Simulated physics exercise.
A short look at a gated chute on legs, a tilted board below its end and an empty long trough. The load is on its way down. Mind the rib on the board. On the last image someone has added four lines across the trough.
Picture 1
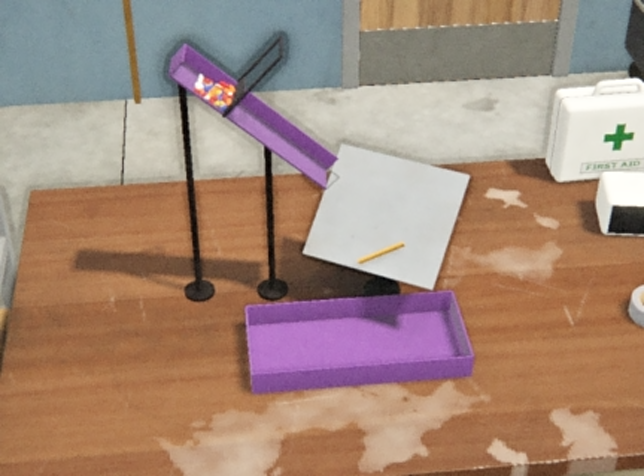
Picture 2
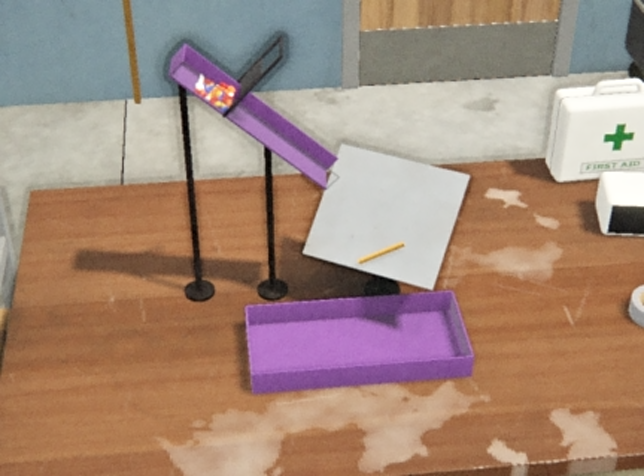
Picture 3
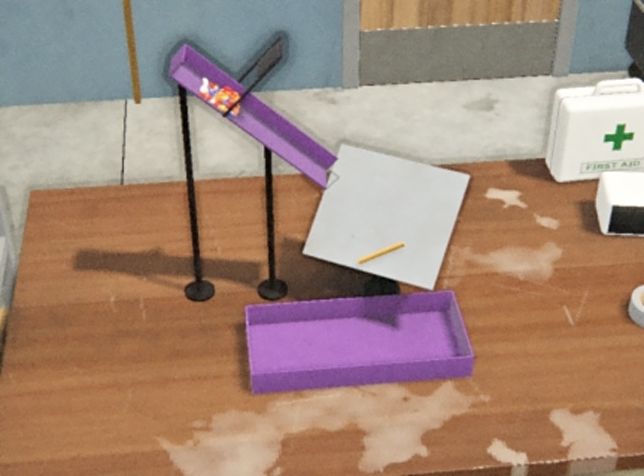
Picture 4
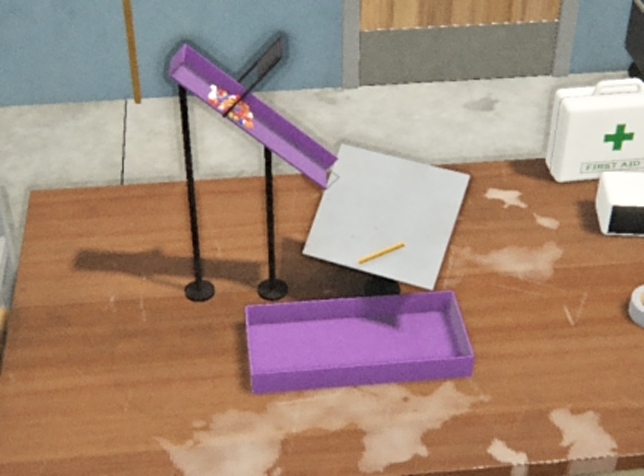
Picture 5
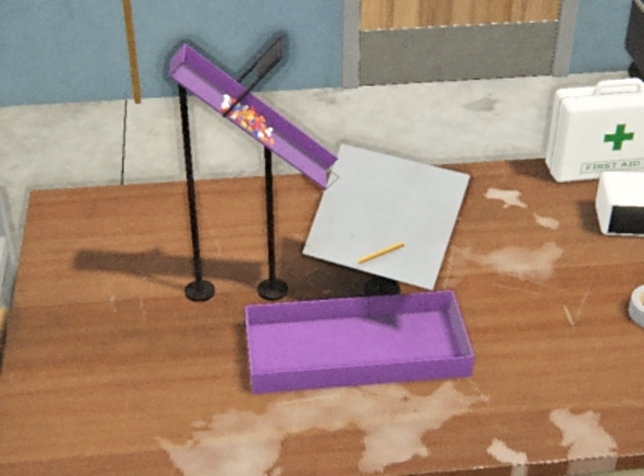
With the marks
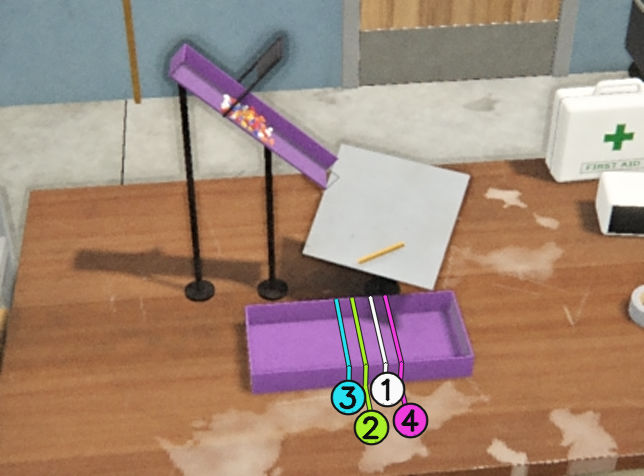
Colourful jelly beans sit bunched near the top of a sloping purple chute on thin black legs, seen from slightly above on a worn wooden table in a room with a blue wall. Below the chute's lower end are a tilted pale board with a thin orange strip and an empty purple trough, with a white first-aid case at right. The beans slide past the dark gate and spread down the chute, while the camera stays still.
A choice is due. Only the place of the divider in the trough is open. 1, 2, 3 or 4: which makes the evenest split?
Use line 3.
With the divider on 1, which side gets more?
The left side.
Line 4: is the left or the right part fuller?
More lands on the left.
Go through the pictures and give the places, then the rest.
In the first picture, load behind the gate (219, 93), jelly beans; lip of the chute (326, 181), sloping fairly steeply.
In the second picture, middle of the board (385, 214), tilted fairly steeply; middle of its low edge (366, 271); of its high edge (404, 159).
In the third picture, front corners of the trough (252, 374) and (473, 356), empty; front of the load (236, 111).
In the fourth picture, middle of the load (236, 106); its front (251, 125), roughly a quarter of the way to the lip; rib from (403, 243) to (358, 261).
In the fifth picture, middle of the load (251, 118); its front (271, 142), roughly half of the way to the lip.
On the marked copy, line 1 crosses the front rim at (385, 363); line 2 crosses the front rim at (365, 365); line 3 crosses the front rim at (348, 366); line 4 crosses the front rim at (401, 362).
If 1 is chosen, of what is caught, the larger part on the left of the divider, roughly a quarter on the right.
If 2 is chosen, of what is caught, the larger part on the left of the divider, roughly a quarter on the right.
If 3 is chosen, of what is caught, roughly half on the left of the divider, roughly half on the right.
If 4 is chosen, of what is caught, the larger part on the left of the divider, roughly a quarter on the right.
